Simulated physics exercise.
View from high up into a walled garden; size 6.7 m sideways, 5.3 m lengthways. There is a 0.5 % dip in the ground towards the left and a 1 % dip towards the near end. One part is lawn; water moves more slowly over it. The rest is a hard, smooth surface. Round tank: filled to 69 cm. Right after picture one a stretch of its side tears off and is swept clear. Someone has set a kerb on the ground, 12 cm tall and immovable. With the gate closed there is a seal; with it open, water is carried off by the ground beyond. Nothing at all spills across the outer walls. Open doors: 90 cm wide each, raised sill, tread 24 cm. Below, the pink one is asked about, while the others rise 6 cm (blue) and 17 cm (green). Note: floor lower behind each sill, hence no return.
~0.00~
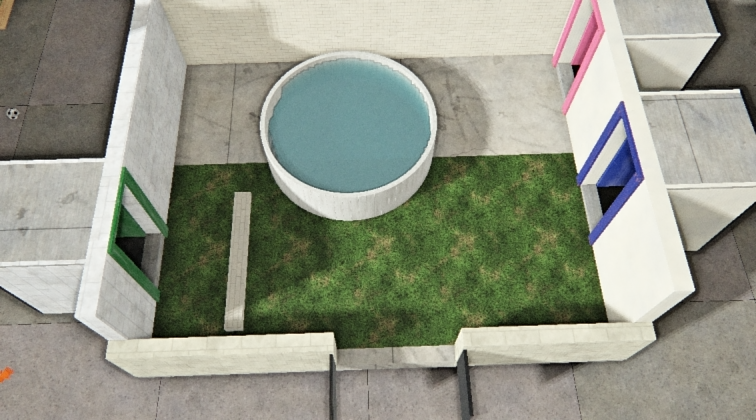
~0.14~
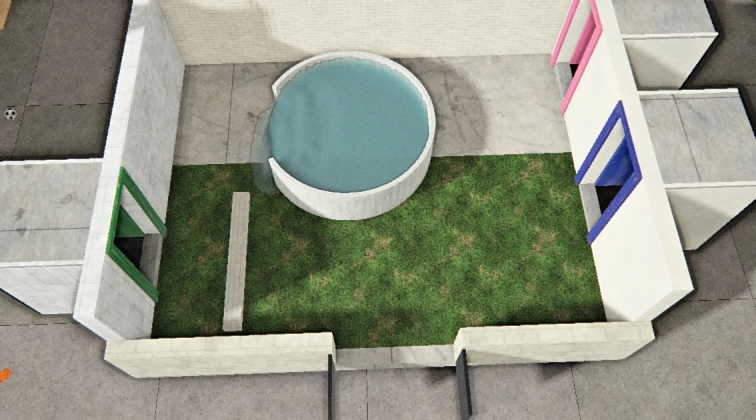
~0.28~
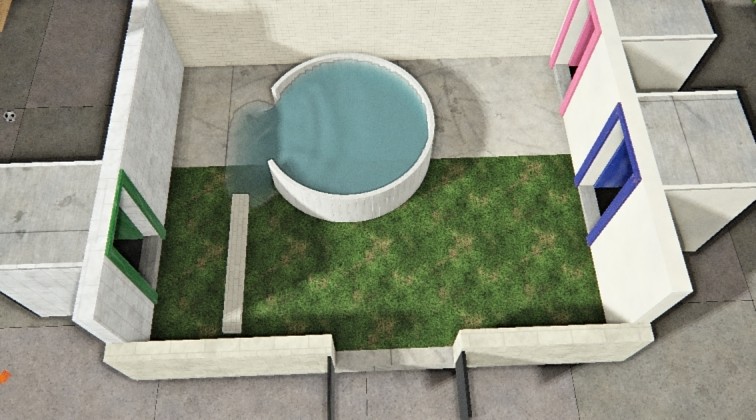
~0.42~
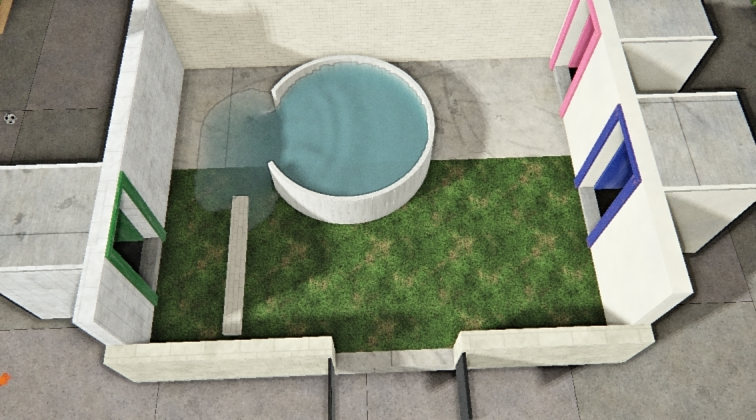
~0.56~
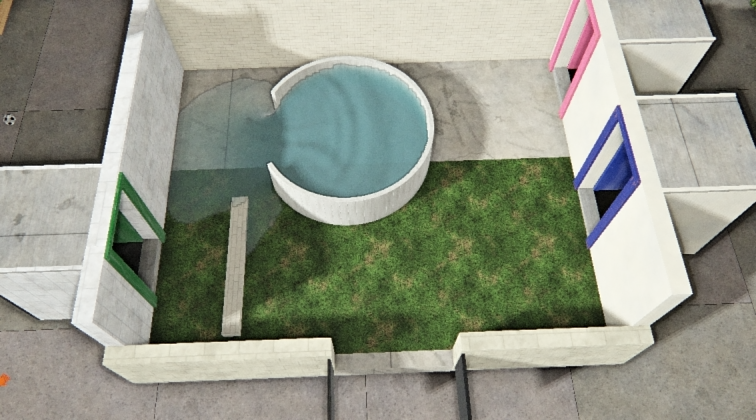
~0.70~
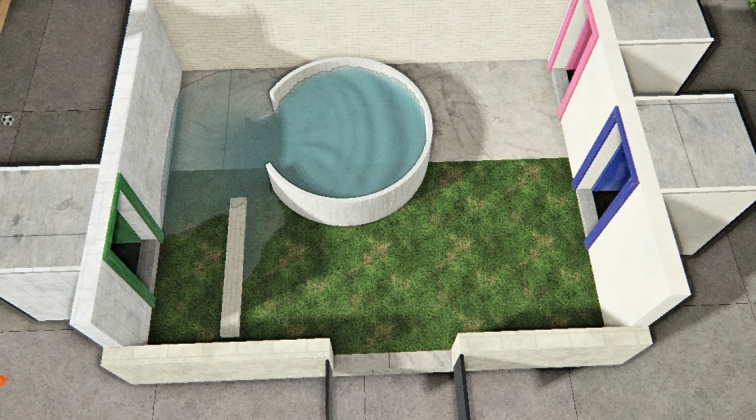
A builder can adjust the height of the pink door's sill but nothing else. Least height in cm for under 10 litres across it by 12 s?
Roughly 14.5 cm.
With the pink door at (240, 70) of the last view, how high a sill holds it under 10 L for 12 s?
It needs roughly 28 cm.
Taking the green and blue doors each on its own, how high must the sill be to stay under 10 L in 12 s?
Roughly 24 cm for the green door and roughly 6.0 cm for the blue door.
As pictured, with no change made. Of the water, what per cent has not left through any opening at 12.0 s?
Around 88 per cent of the water.
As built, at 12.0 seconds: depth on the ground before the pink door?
5.5 cm.
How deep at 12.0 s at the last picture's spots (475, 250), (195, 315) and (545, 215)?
Around 10 cm, 15 cm and 9 cm.
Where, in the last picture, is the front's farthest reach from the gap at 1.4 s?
Somewhere near the pixel (152, 313).
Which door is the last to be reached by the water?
Blue.
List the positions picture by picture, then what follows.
The first picture shows still water, 69 cm deep, in the round tank at (349, 122); the pink door at (576, 49) is dry.
In the second picture, the front is at a hidden place, 0.3 m from the gap at (268, 139); 0.3 m2 of floor is wet, 69 cm left at the back.
In the third picture, the front is at (238, 114), 0.7 m from the gap at (268, 143); 1.2 m2 of floor is wet, 69 cm left at the back.
In the fourth picture, water pours out at (268, 147) and has run 1.2 m, to (199, 190); about 10 cm deep outside, 69 cm at the back.
In the fifth picture, the gap is at (268, 148), the front 1.7 m out at (169, 198); the back of the round tank holds 69 cm.
In the sixth picture, the front is at (163, 232), 1.9 m from the gap at (266, 148); 4.9 m2 of floor is wet, 66 cm left at the back; 5.0 m in a straight line remain to the pink door at (571, 54).
After 1.4 s water covers 20 % of the floor, deepest (50 cm) near (183, 158); it has not reached the pink door.
After 3.0 s water covers 40 % of the floor, deepest (40 cm) near (146, 362); it has not reached the pink door.
After 12.0 s water covers 100 % of the floor, deepest (16 cm) near (146, 362); 5 cm at the pink door, 19 litres in over its 13 cm sill.
At the pink door as built, the water arrived by 3.9 s and peaked near 18 cm at 4.6 s.
With a sill of 13.5 cm, 15 litres would have come in within the 12 s; with 18.5 cm, 0 litres. So under 10 litres takes about 14.5 cm.
